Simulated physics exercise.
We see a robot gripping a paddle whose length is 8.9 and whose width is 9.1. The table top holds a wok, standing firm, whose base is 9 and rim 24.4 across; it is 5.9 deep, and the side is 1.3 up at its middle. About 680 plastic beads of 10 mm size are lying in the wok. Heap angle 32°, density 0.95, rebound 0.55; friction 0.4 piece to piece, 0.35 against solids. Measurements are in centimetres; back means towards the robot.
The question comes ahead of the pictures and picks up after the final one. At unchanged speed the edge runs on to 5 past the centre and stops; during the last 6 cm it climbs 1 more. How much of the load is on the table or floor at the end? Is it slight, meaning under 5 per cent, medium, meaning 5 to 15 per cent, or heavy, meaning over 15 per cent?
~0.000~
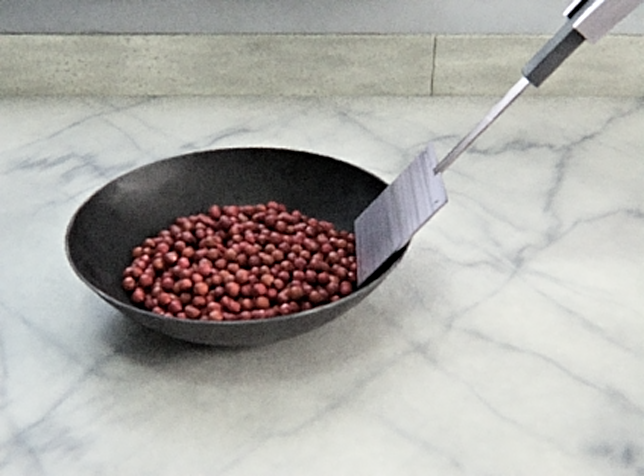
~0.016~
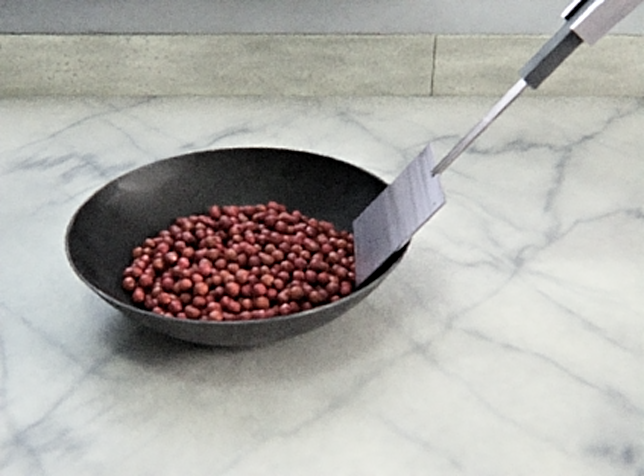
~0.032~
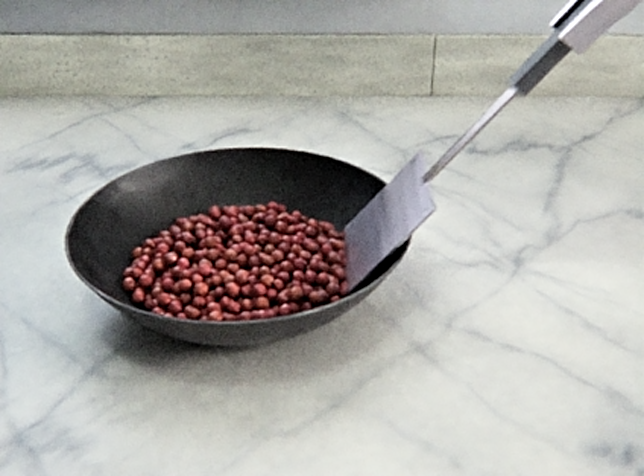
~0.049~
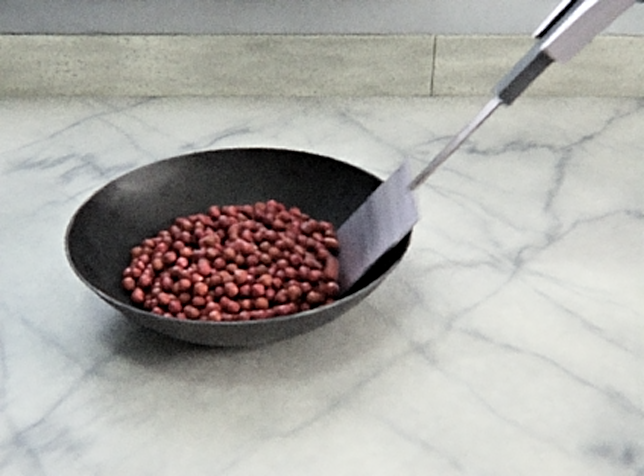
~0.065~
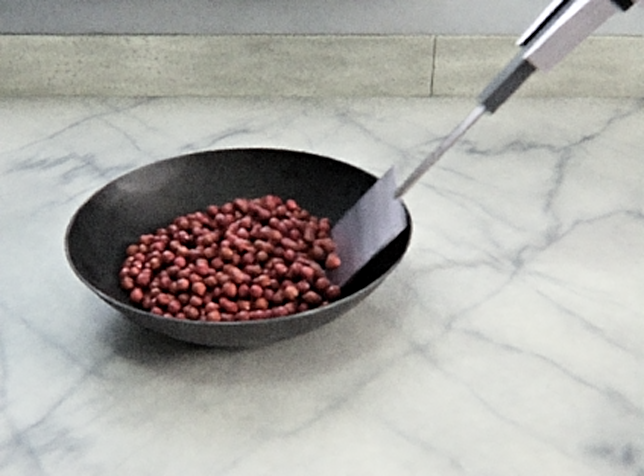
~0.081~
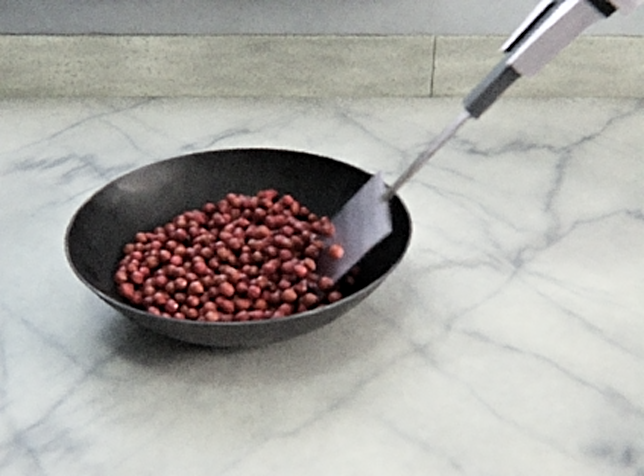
It is slight, under 5 per cent.
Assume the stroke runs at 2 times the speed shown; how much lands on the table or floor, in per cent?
20 %.
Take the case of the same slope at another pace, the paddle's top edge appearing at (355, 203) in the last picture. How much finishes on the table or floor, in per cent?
Estimate: Close to 10 %.
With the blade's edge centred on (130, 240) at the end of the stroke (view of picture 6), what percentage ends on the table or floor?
Roughly 30 per cent, I'd say.
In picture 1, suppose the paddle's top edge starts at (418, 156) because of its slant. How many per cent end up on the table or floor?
0 percent or thereabouts.
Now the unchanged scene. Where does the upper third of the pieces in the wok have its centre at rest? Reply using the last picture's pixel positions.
It is centred near (135, 234) in the last view.
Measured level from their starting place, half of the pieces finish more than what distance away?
It works out to roughly 5 cm.
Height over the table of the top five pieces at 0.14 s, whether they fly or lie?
I'd put them at about 7 centimetres above the table.
After 0.14 s, sloping 51°, highest piece 10 above the table; 676 in the wok.
After 0.19 s, sloping 51°, highest piece 10 above the table; 675 in the wok, 1 on the blade or in flight.
After 0.42 s, sloping 51°, highest piece 7 above the table; 667 in the wok, 8 on the table or floor, 1 on the blade or in flight.
After 1.47 s, sloping 51°, highest piece 7 above the table; 667 in the wok, 9 on the table or floor.
In the end, 667 in the wok, 9 on the table or floor. That is 1 % on the table or floor.
